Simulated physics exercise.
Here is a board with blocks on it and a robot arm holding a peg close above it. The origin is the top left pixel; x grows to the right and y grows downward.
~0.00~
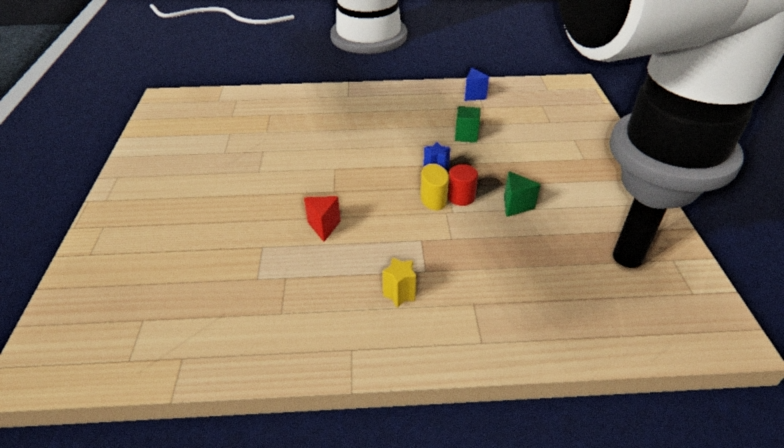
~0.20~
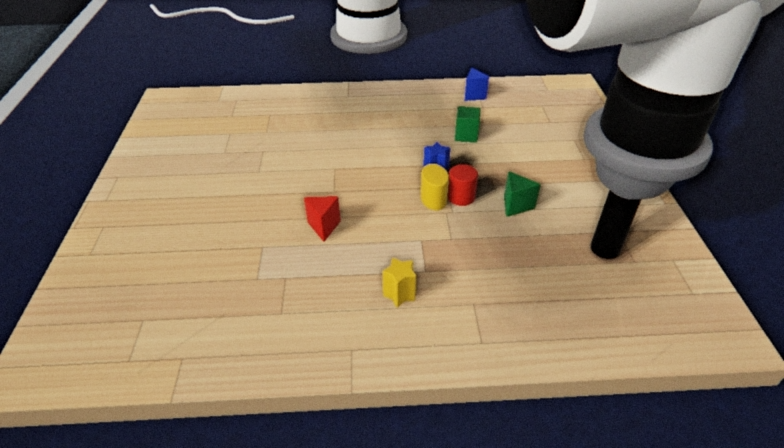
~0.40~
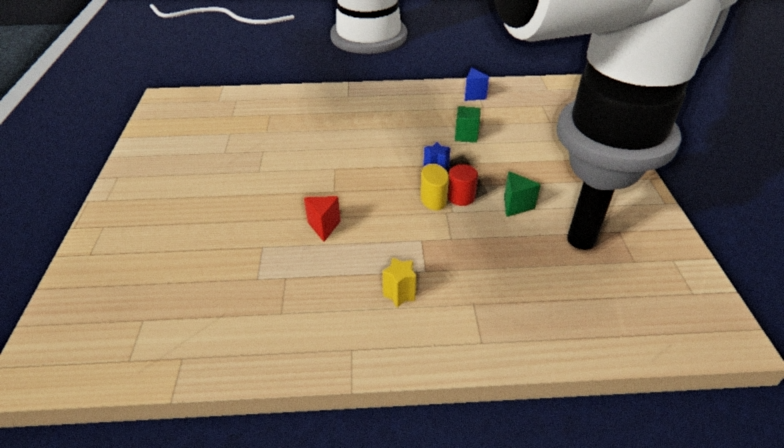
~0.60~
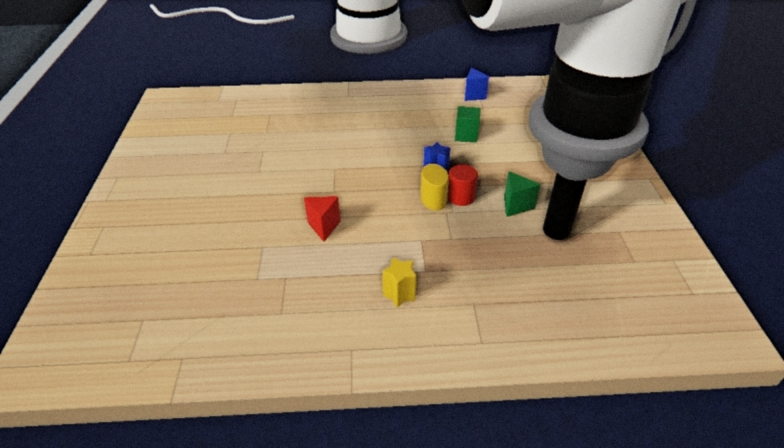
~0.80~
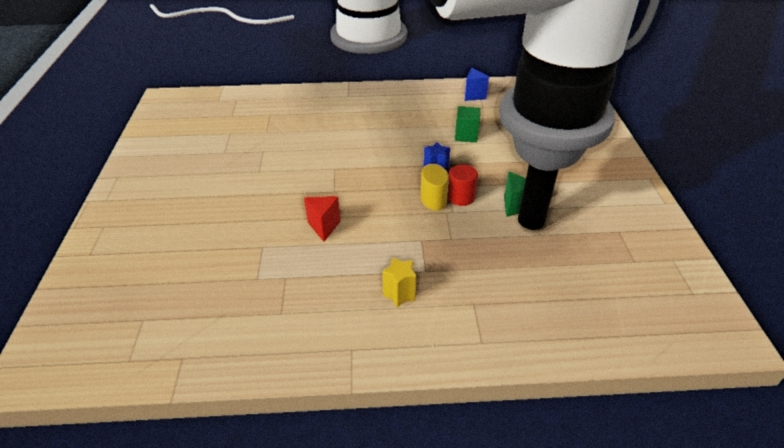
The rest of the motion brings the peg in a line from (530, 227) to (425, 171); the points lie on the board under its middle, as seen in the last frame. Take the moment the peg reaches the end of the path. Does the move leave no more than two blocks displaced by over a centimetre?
Answer: No.
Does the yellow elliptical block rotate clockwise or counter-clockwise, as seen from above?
Answer: Anticlockwise.
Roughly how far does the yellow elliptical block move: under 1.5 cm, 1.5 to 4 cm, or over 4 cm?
The move is medium, 1.5 to 4 cm.
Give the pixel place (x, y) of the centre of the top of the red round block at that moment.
Expect it around (407, 158).
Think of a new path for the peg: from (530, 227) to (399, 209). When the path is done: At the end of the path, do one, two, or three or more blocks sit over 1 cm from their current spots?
Most likely one.
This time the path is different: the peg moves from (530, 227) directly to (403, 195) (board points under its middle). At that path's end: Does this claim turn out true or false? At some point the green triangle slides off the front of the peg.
The statement is correct.
The first path, step by step. One third of the way, peg at (493, 201); green triangle at (510, 171), turned 55° clockwise.
Two thirds of the way, peg at (458, 183); yellow elliptical block at (415, 175), turned 45° anticlockwise; red round block at (432, 162); green triangle at (510, 171), turned 60° clockwise.
At the end, peg at (425, 166); yellow elliptical block at (413, 175), turned 55° anticlockwise; blue star-shaped block at (417, 135), turned 50° clockwise; red round block at (407, 158); green triangle at (510, 171), turned 60° clockwise.
